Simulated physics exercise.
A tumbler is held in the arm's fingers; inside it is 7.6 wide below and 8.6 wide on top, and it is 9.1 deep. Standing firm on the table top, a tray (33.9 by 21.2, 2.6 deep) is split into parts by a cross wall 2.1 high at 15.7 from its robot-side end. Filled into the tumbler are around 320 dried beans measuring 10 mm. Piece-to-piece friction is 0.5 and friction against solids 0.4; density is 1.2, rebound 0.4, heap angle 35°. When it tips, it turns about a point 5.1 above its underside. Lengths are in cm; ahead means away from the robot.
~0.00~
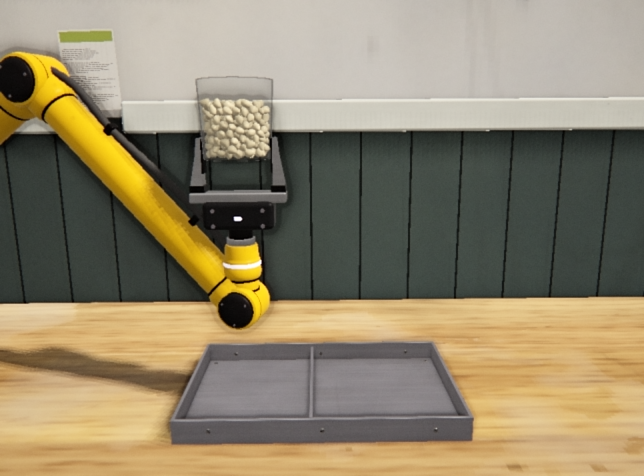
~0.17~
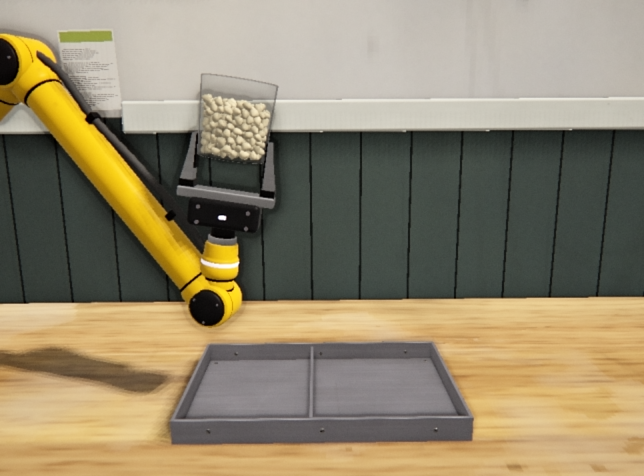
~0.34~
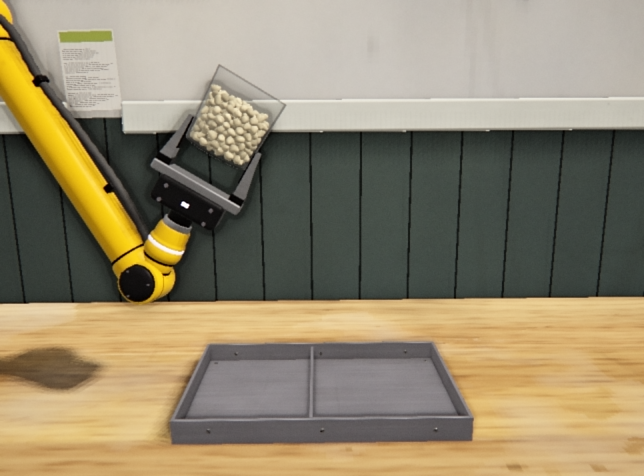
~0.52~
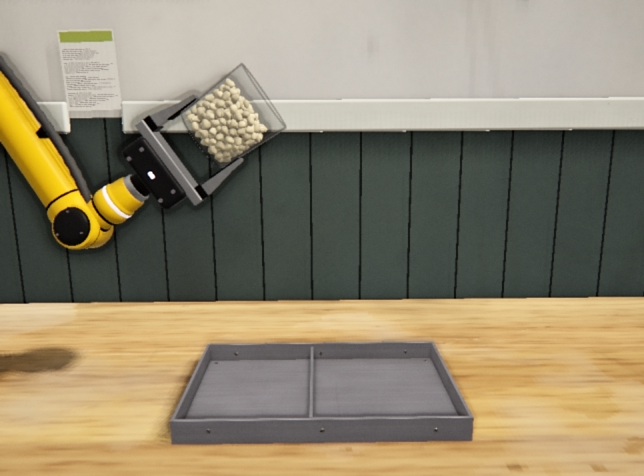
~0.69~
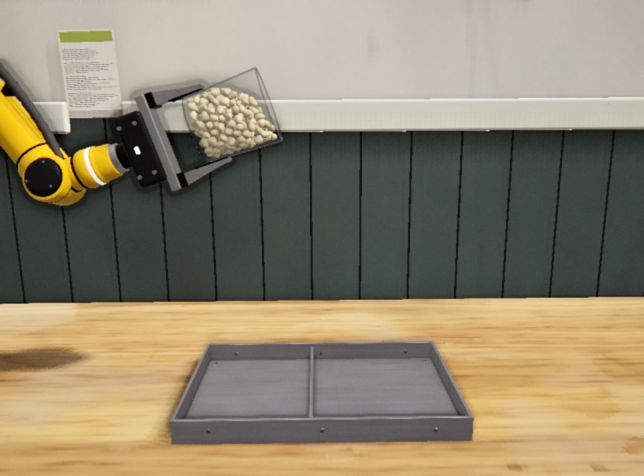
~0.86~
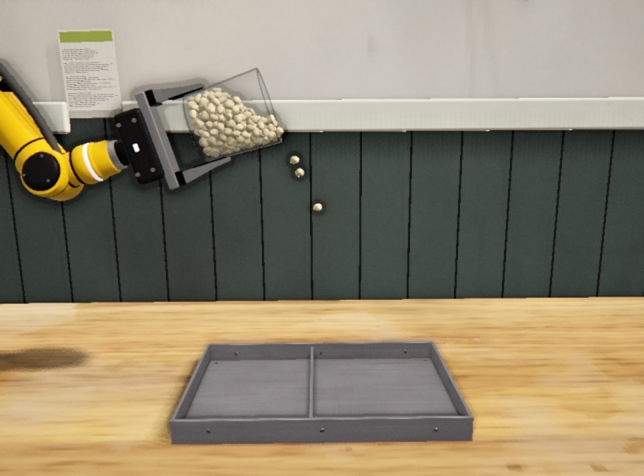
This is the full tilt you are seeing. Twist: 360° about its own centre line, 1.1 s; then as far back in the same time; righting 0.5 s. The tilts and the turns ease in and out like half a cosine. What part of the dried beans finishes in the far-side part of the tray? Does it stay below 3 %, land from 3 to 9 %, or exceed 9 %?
It exceeds 9 %.
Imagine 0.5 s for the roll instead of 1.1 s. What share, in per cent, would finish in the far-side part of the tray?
About 10 %.
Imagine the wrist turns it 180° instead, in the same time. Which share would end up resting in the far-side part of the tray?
In that case you'd get close to 15 per cent.
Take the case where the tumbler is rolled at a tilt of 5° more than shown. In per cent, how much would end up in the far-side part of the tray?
I'd expect close to 35 per cent then.
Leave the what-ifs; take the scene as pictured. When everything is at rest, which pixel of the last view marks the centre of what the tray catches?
About (353, 385).
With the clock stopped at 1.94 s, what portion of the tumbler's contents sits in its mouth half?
Looks like around 35 per cent to me.
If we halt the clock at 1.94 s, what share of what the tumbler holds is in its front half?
Roughly 40 per cent of the contents lies on the viewer's side of the centre line.
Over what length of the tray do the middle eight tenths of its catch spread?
I'd put it at around 12 cm.
After 1.94 s, tipped 73°, highest piece 39 above the table; 276 in the tumbler, 32 in the far-side part, 4 in the robot-side part, 11 in flight or on a rim.
After 3.02 s, tipped 73°, highest piece 39 above the table; 236 in the tumbler, 69 in the far-side part, 8 in the robot-side part, 2 on the table or floor, 8 in flight or on a rim.
After 3.76 s, upright, highest piece 40 above the table; 234 in the tumbler, 79 in the far-side part, 8 in the robot-side part, 2 on the table or floor.
After 4.46 s, upright, highest piece 40 above the table; 234 in the tumbler, 79 in the far-side part, 8 in the robot-side part, 2 on the table or floor.
At rest, 234 in the tumbler, 79 in the far-side part, 8 in the robot-side part, 2 on the table or floor. That is 24 % in the far-side part of the tray.
